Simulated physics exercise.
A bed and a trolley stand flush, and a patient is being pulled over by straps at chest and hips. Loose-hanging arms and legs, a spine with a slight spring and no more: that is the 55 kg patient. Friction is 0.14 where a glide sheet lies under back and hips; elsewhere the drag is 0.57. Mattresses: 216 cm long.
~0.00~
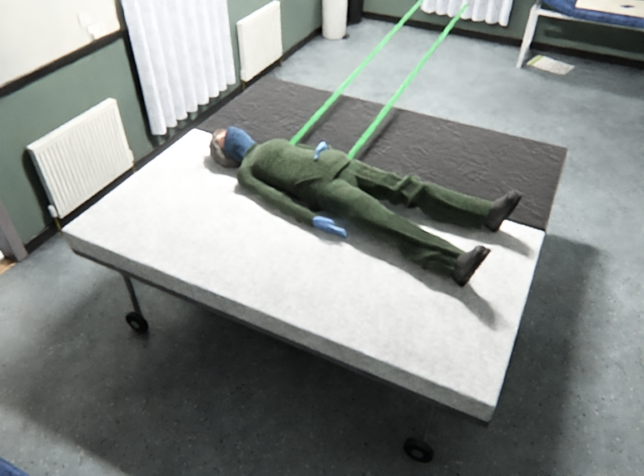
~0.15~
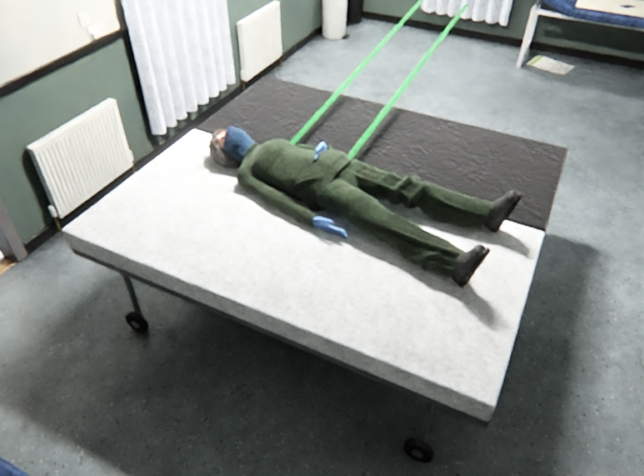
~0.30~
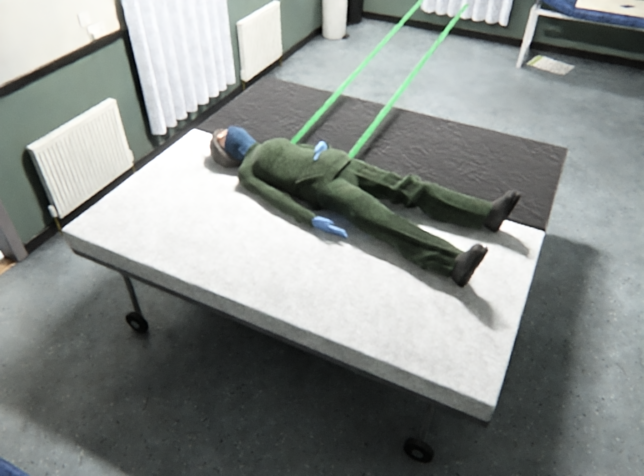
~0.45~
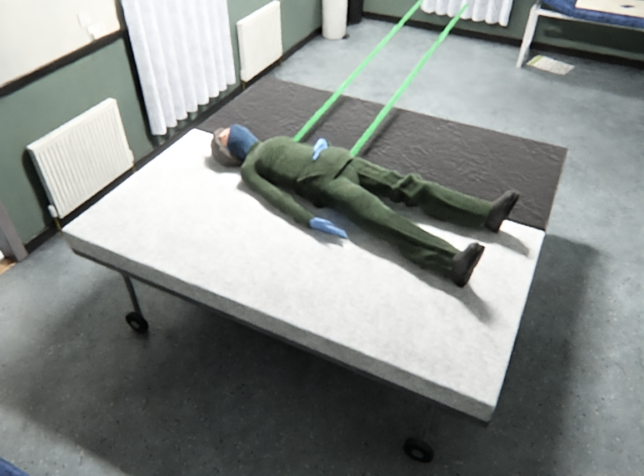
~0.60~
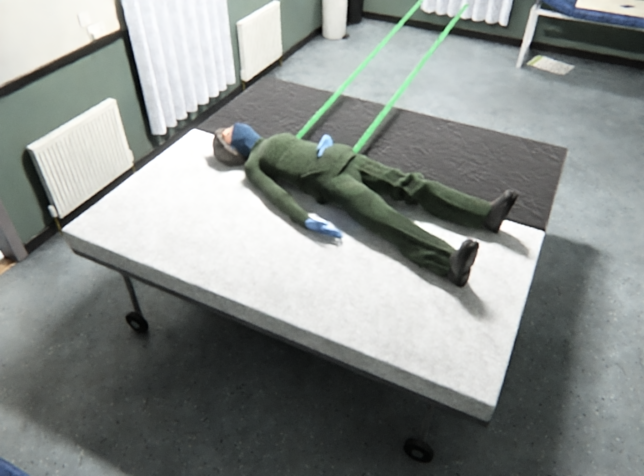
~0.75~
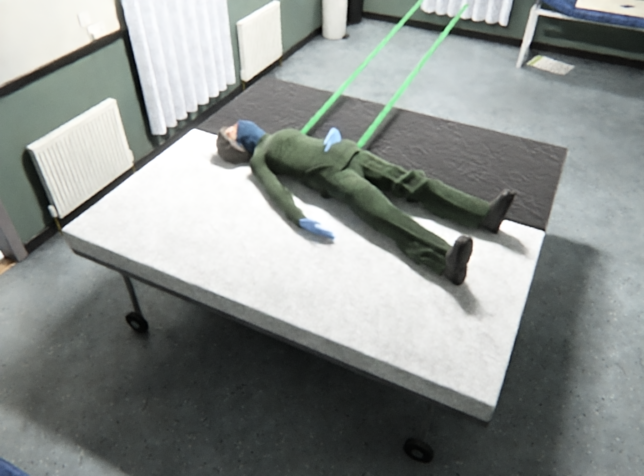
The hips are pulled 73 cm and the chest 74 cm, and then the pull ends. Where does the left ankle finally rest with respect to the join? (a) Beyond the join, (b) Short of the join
Beyond the join.
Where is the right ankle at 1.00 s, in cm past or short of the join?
Short by some 50 cm.
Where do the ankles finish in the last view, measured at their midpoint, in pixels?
My guess is somewhere near (438, 202).
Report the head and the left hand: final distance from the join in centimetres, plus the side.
Head: 48 cm past the join; left hand: 64 cm past it.
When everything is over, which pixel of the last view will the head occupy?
(286, 98).
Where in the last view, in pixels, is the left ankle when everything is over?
(465, 189).
After 1.00 s the left ankle is 11 cm short of the join, near (482, 216) in the last picture's view.
After 1.50 s the left ankle is 5 cm short of the join, near (467, 206) in the last picture's view; the right ankle 38 cm short of the join.
After 2.00 s the left ankle is 6 cm past the join, near (463, 192) in the last picture's view.
At rest, 3.0 s, head crosses the join; left hand crosses the join; right hand stops short of the join; left ankle crosses the join; right ankle stops short of the join; right knee crosses the join.
